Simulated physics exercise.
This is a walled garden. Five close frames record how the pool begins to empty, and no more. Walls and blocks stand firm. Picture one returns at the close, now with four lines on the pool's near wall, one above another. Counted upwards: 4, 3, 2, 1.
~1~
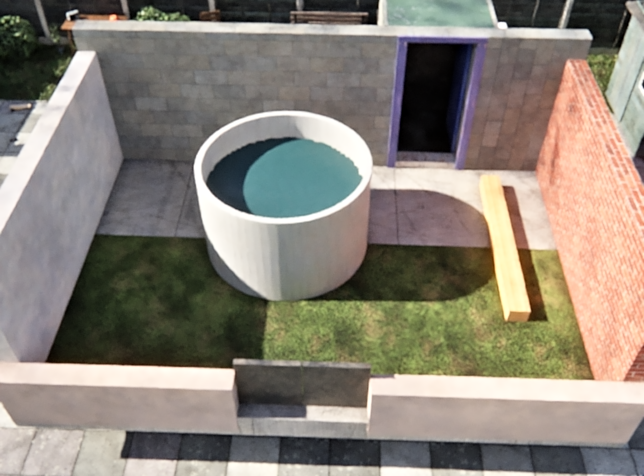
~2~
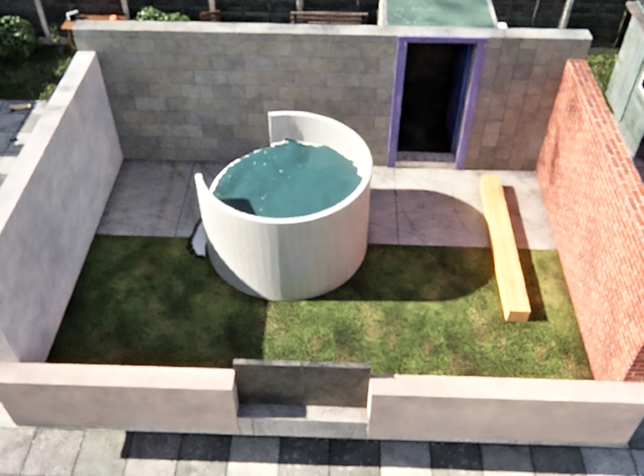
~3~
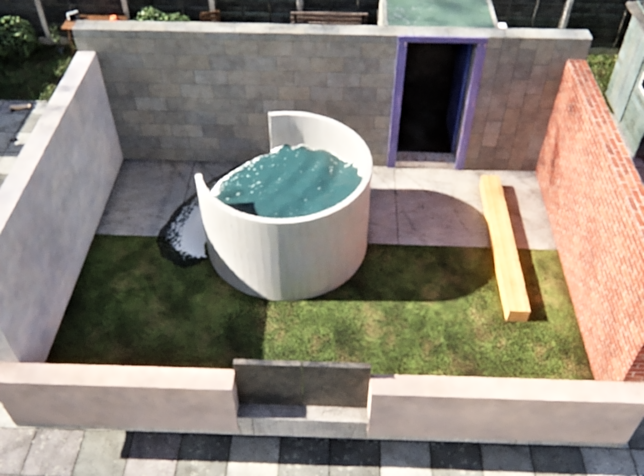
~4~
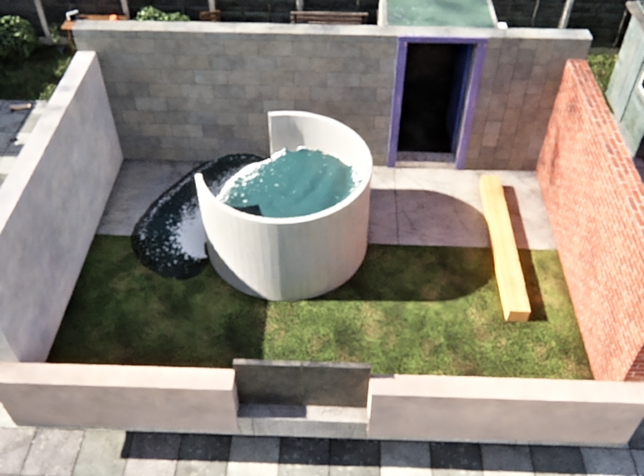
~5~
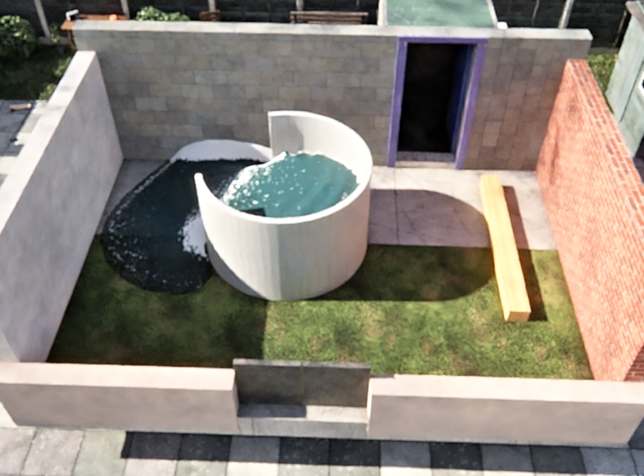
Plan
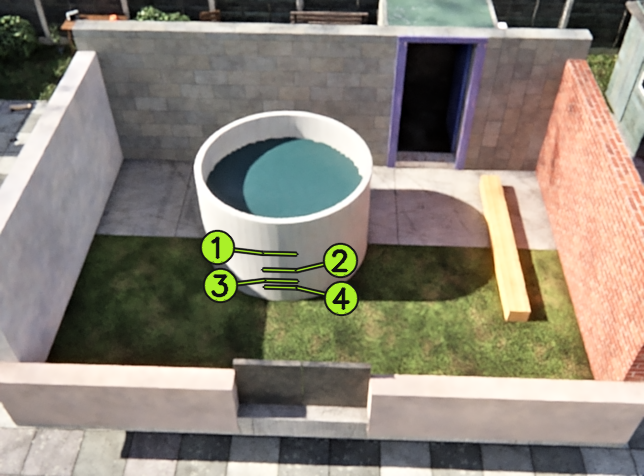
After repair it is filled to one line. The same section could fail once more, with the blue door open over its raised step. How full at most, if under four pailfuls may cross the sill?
Choose 1.
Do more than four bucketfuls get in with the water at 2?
No, not at all.
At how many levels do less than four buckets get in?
All four.
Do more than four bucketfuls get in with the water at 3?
No, that is safe.
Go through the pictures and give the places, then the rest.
Water in the pool at rest, its middle at (285, 185); foot of the blue doorway at (425, 168); shut gate at (302, 369), in the first frame.
In the second frame, 2 % of the ground under water, visible out to (203, 254).
In the third frame, 6 % of the ground under water, visible out to (175, 257).
In the fourth frame, 11 % of the ground under water, visible out to (150, 262).
In the fifth frame, 17 % of the ground under water, visible out to (113, 261).
In lime, 1 at (279, 253); 2 at (280, 270); 3 at (280, 280); 4 at (281, 287); from the bottom up 4, 3, 2, 1.
If 1 is chosen, a bucket or two gets in.
If 2 is chosen, nothing gets over.
If 3 is chosen, nothing gets over.
If 4 is chosen, nothing gets over.
